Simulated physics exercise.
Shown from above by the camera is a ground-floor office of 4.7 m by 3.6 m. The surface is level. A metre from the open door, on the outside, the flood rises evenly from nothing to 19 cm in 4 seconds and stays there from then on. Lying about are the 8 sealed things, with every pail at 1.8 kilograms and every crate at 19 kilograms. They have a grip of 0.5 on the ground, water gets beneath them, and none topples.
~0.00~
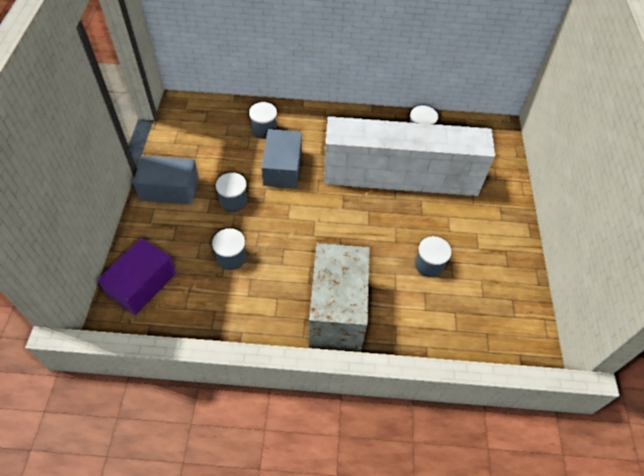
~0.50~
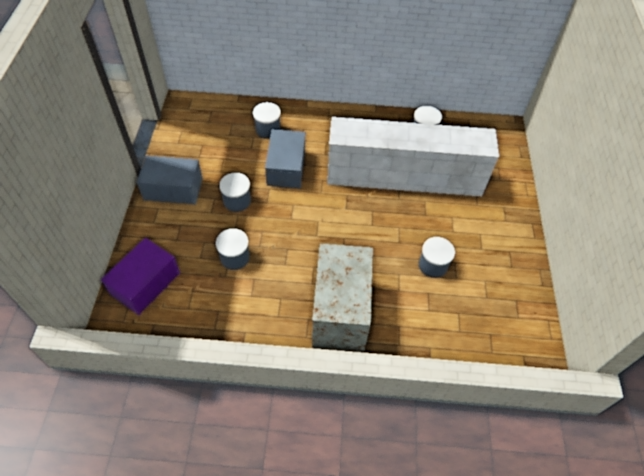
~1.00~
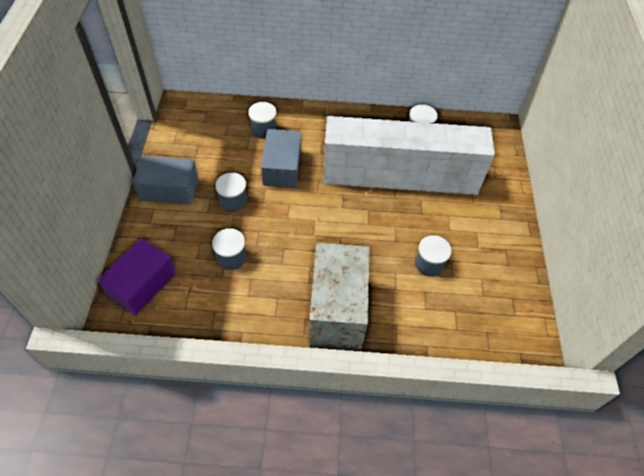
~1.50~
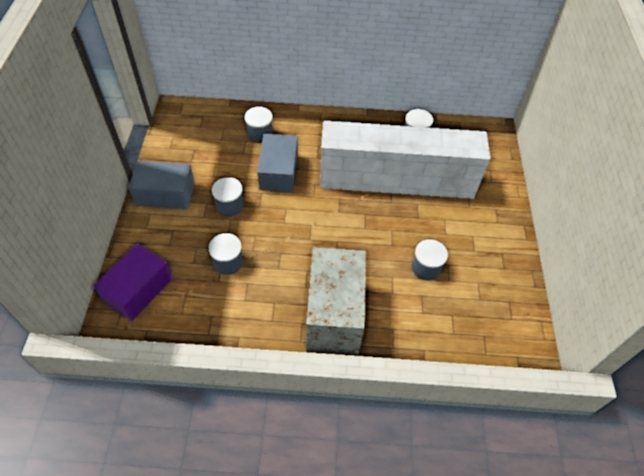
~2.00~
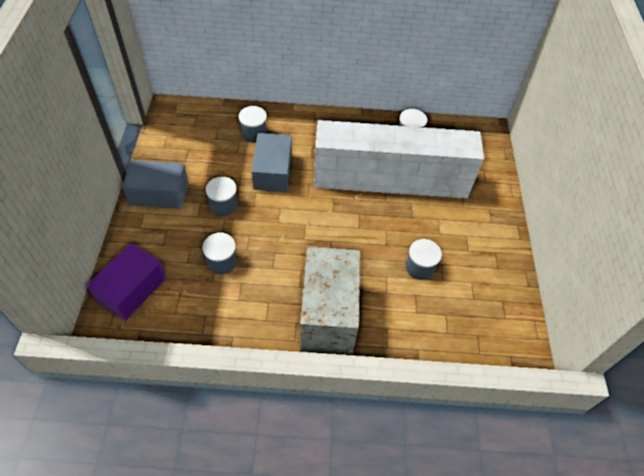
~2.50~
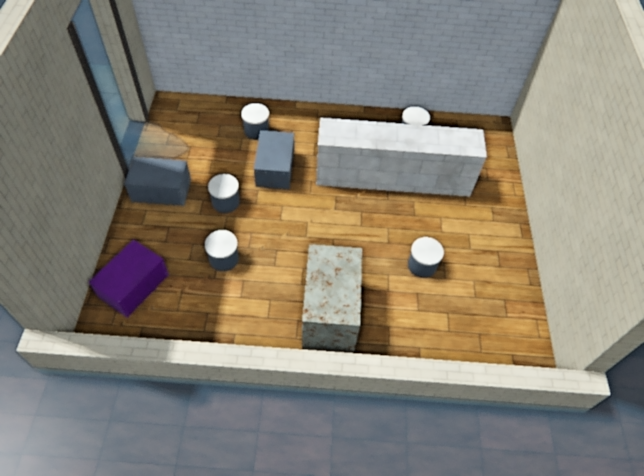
In a ground-floor office, crates and stools stay still while the paving outside turns from red to blue-grey.
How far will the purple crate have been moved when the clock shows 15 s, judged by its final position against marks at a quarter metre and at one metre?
My money says it sits tight.
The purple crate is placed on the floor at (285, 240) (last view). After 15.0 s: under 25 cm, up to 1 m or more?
Short answer, it keeps close to its start.
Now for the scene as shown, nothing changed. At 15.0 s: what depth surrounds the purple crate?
5 cm or so.
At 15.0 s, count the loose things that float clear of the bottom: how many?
At that point I count 6.
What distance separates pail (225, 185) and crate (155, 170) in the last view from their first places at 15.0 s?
20 cm, 0 cm.
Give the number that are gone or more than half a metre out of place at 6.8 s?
My count gives 2.
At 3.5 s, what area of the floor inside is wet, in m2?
Roughly 2.0 m2.
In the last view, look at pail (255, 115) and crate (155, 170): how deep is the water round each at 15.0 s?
Depth approx. 13 cm / 6 cm.
After 3.5 s the purple crate is near (126, 270), 0.0 m from its start, aground; 0 afloat.
After 6.8 s the purple crate is near (126, 270), 0.0 m from its start, aground; 2 afloat.
After 11.0 s the purple crate is near (126, 270), 0.0 m from its start, aground; 4 afloat.
After 15.0 s the purple crate is near (126, 270), 0.0 m from its start, aground; 6 afloat.
